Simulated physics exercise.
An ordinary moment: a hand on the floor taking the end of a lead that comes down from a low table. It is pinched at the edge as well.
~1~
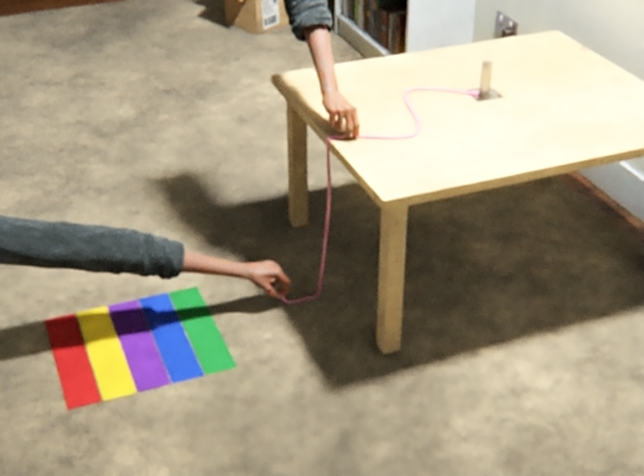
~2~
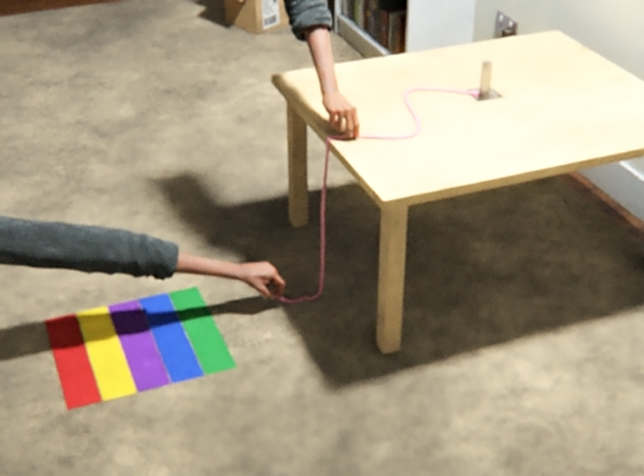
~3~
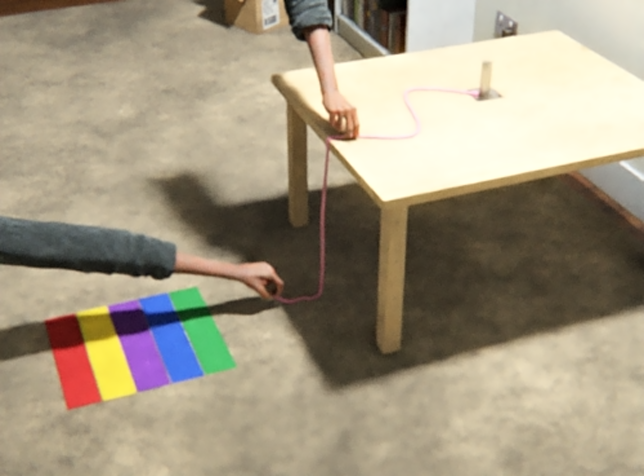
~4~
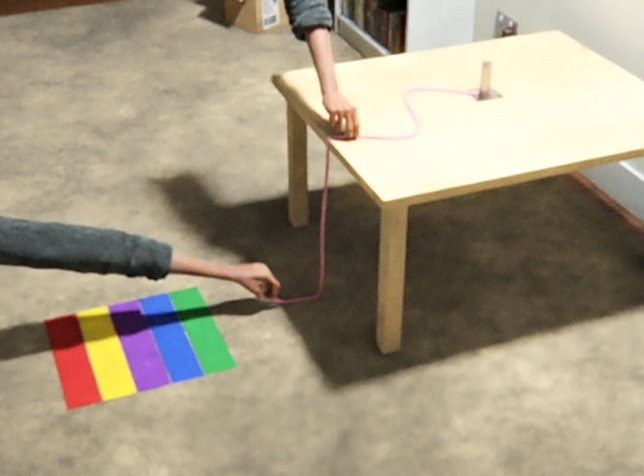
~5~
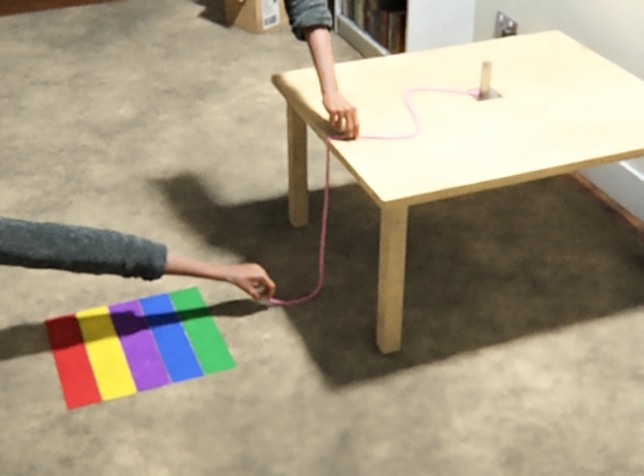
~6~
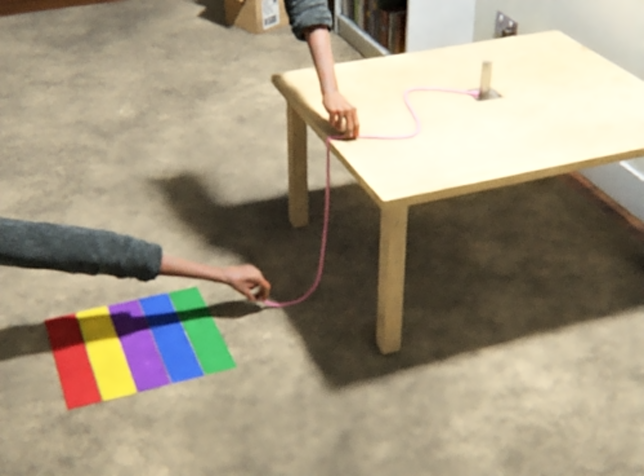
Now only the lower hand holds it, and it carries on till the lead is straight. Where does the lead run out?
The end stops over the red strip.
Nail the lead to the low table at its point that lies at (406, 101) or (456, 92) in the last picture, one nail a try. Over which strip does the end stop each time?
In that order: Yellow; red.
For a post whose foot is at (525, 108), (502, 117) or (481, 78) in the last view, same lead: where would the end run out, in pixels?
In that order: (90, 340), (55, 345) and (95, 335).
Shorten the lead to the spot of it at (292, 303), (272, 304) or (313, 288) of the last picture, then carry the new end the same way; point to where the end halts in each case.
In that order: (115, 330), (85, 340) and (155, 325).
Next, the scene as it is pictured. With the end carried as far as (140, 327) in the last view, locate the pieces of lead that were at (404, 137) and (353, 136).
About (320, 142), and the other about (306, 187).
A little later, end near (140, 327); over purple.
Next, end near (94, 337); over yellow.
When it is tight, end near (66, 344); over red. It gets as far as the red strip.
